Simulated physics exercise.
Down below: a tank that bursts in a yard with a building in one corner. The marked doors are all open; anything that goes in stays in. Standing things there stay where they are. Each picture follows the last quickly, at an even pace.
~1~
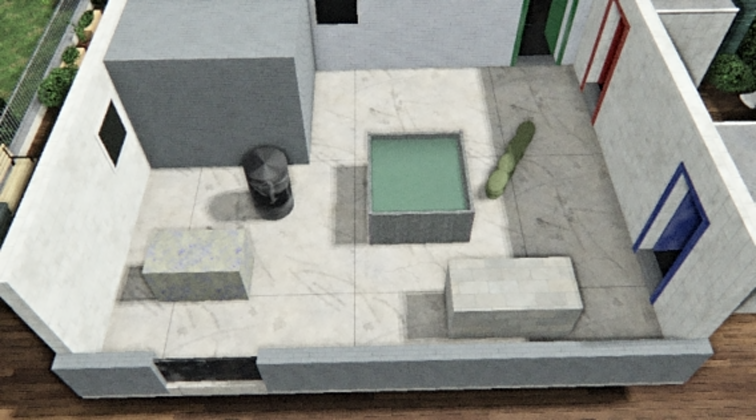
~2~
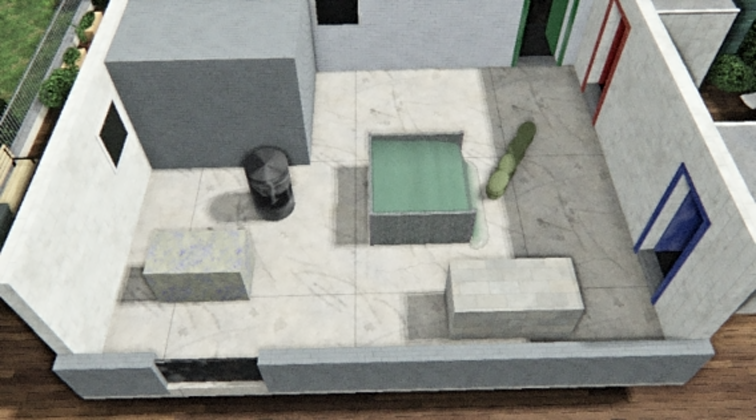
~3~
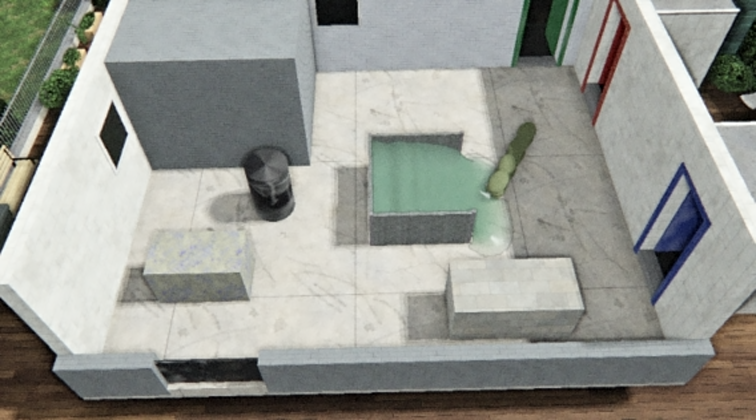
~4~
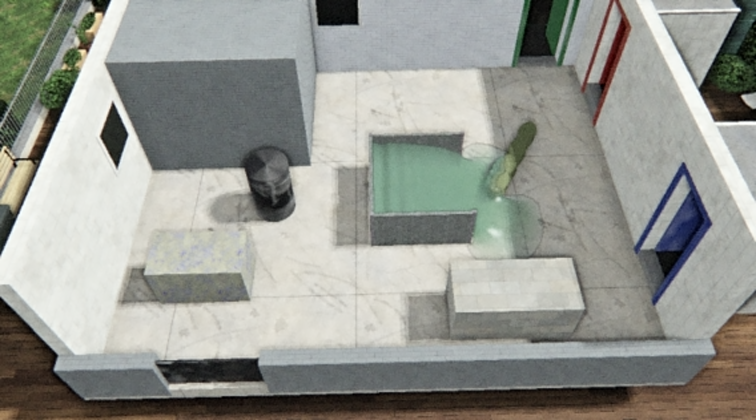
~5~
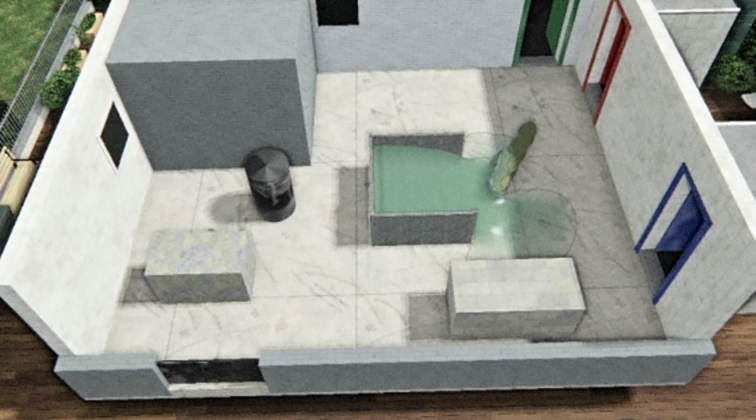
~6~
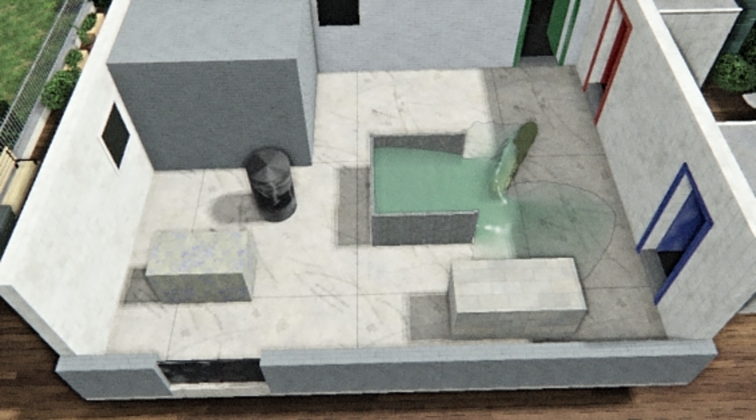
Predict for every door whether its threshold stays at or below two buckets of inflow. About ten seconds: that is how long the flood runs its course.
My prediction: The red door gets two buckets or fewer, the blue door gets over two buckets, the green door gets over two buckets.
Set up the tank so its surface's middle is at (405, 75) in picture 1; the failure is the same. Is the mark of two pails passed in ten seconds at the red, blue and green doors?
Red: Exceeds it; blue: Falls short; green: Exceeds it.
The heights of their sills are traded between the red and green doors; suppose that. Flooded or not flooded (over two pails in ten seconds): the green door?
Green door falls short.
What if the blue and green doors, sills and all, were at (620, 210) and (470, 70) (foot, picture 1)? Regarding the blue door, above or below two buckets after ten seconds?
Result: Blue door rises above.
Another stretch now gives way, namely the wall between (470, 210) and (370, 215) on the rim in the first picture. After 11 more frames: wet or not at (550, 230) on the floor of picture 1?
Answer: Soaked.
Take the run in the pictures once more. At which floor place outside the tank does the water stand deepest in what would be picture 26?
At about (660, 361).
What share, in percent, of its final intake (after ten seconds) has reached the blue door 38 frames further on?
I'd put it at 100 percent.
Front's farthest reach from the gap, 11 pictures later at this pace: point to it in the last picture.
Farthest reach: (573, 65).
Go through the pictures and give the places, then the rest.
Still water in the open tank at (418, 174), in the first frame.
Water pours out at (463, 190) and has run to a hidden place, in the second frame.
Water pours out at (463, 193) and has run to a hidden place, in the third frame.
The front is at a hidden place, out from the gap at (463, 194), in the fourth frame.
Water pours out at (463, 195) and has run to (570, 235), in the fifth frame.
Water pours out at (464, 195) and has run to (610, 218), in the sixth frame.
A moment on, water covers 30 % of the floor; the red door not reached, the blue door under two buckets in, the green door not reached.
Next, water covers 40 % of the floor; the red door wet at the sill, nothing in, the blue door over two buckets in, the green door under two buckets in.
Then, water covers 50 % of the floor; the red door wet at the sill, nothing in, the blue door over two buckets in, the green door over two buckets in.
Later, water covers 75 % of the floor; the red door wet at the sill, nothing in, the blue door far over two buckets in, the green door over two buckets in.
In the end, water covers 90 % of the floor; the red door wet at the sill, nothing in, the blue door far over two buckets in, the green door over two buckets in.
